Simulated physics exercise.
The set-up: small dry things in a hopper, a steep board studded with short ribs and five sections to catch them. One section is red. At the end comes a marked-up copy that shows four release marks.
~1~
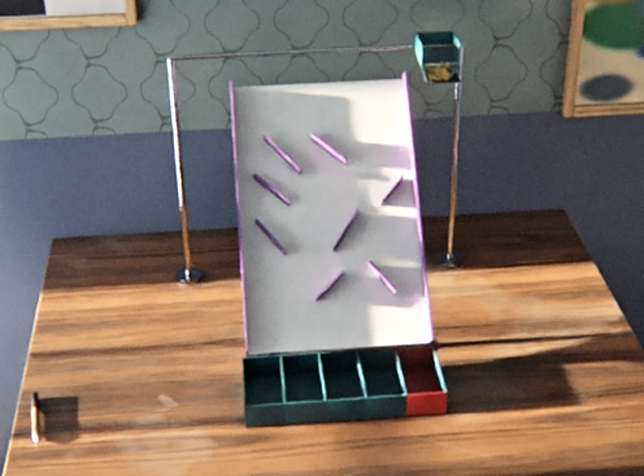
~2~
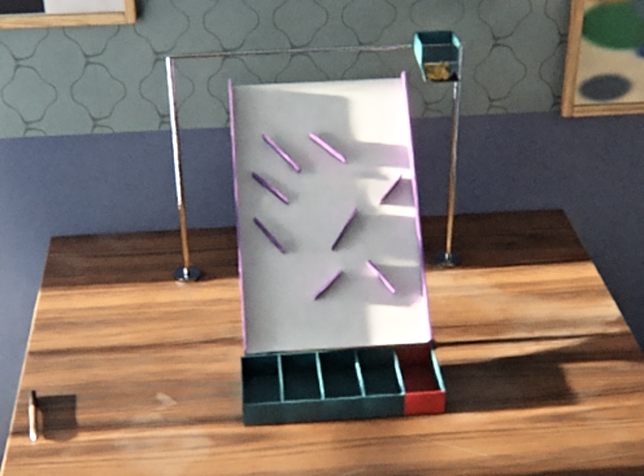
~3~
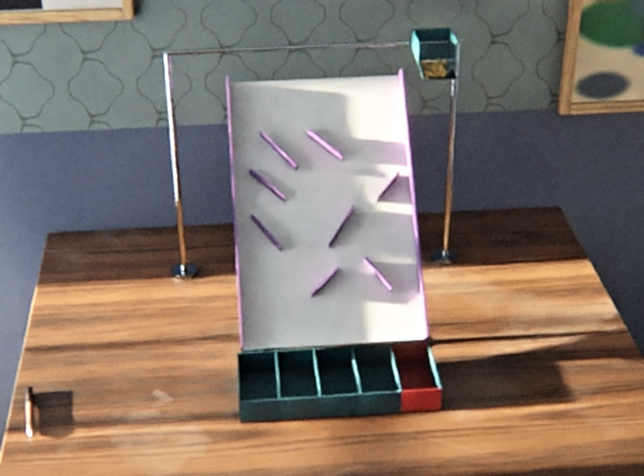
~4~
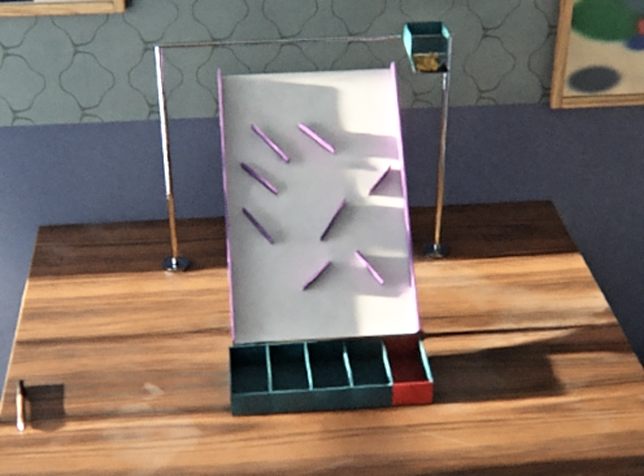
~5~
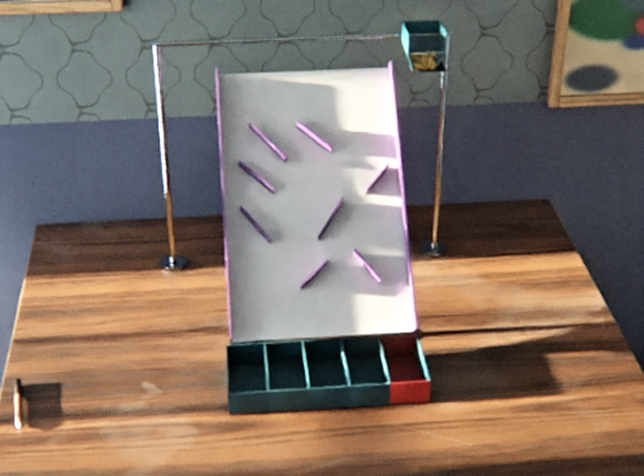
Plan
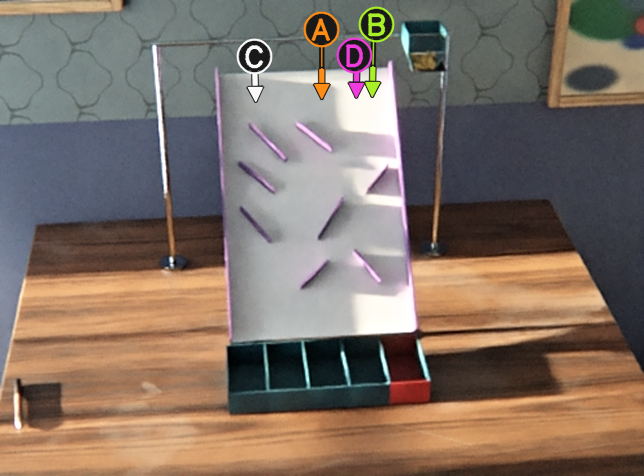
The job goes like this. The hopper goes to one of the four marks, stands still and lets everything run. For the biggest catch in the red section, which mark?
Mark A does it best.
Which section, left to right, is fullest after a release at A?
The fifth from the left.
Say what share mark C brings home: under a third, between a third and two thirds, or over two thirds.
Under a third.
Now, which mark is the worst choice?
C it is.
On the marked copy, mark A meets the board at (321, 93); mark B meets the board at (372, 91); mark C meets the board at (255, 96); mark D meets the board at (356, 92).
With A, roughly two thirds in the red section, roughly a quarter in other sections.
With B, roughly a third in the red section, roughly half in other sections, about a tenth outside the box.
With C, not one piece in the red section, every piece in other sections.
With D, roughly a third in the red section, roughly two thirds in other sections.
